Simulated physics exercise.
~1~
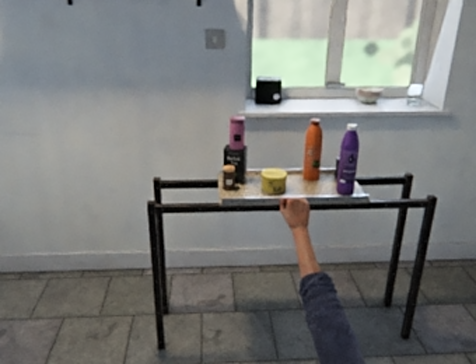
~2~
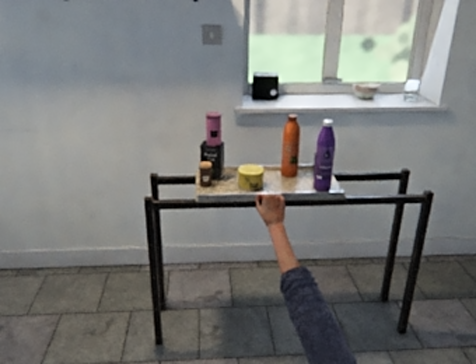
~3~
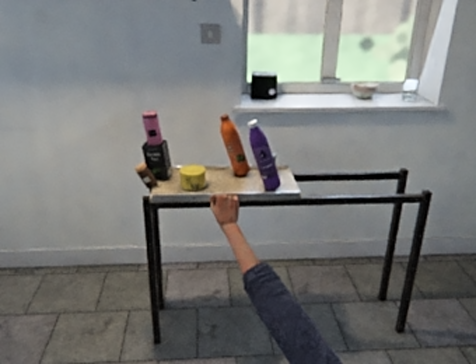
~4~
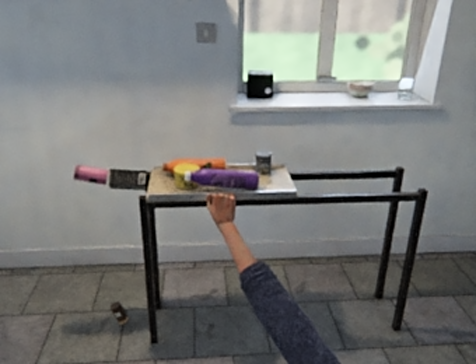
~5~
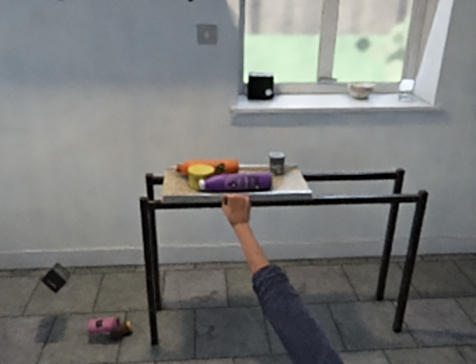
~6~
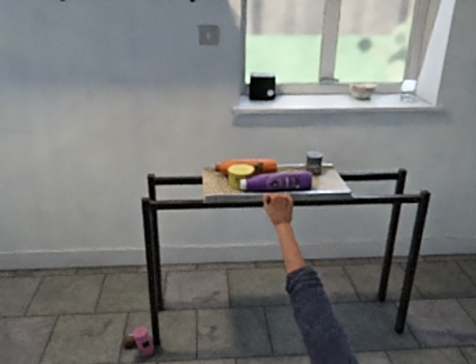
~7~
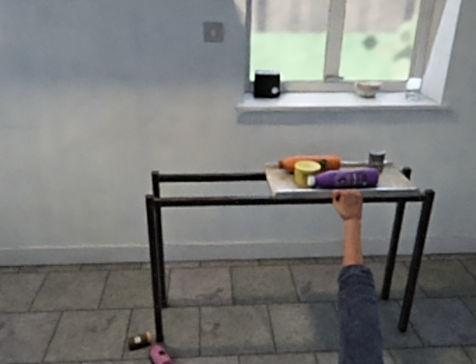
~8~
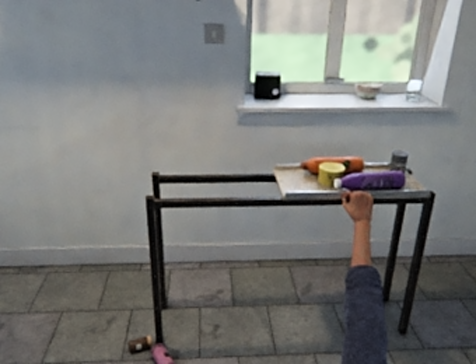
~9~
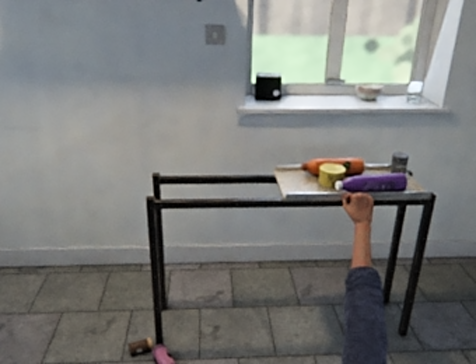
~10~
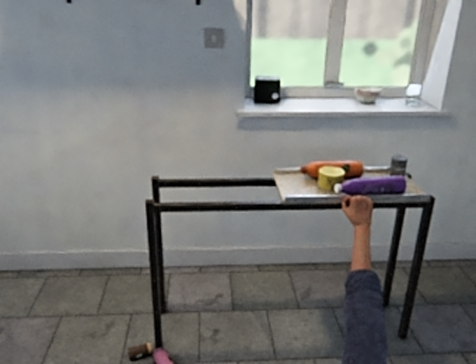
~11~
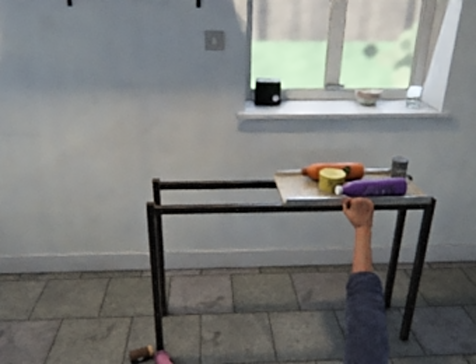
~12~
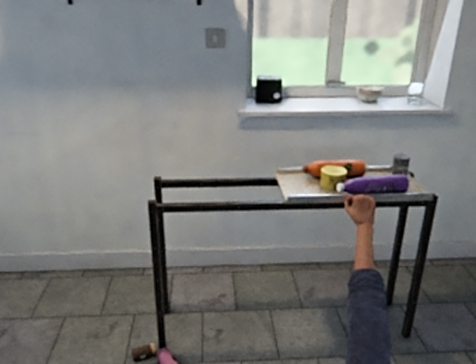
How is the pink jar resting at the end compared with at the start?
At the start the pink jar is upright, and at the end it is lying on its side.
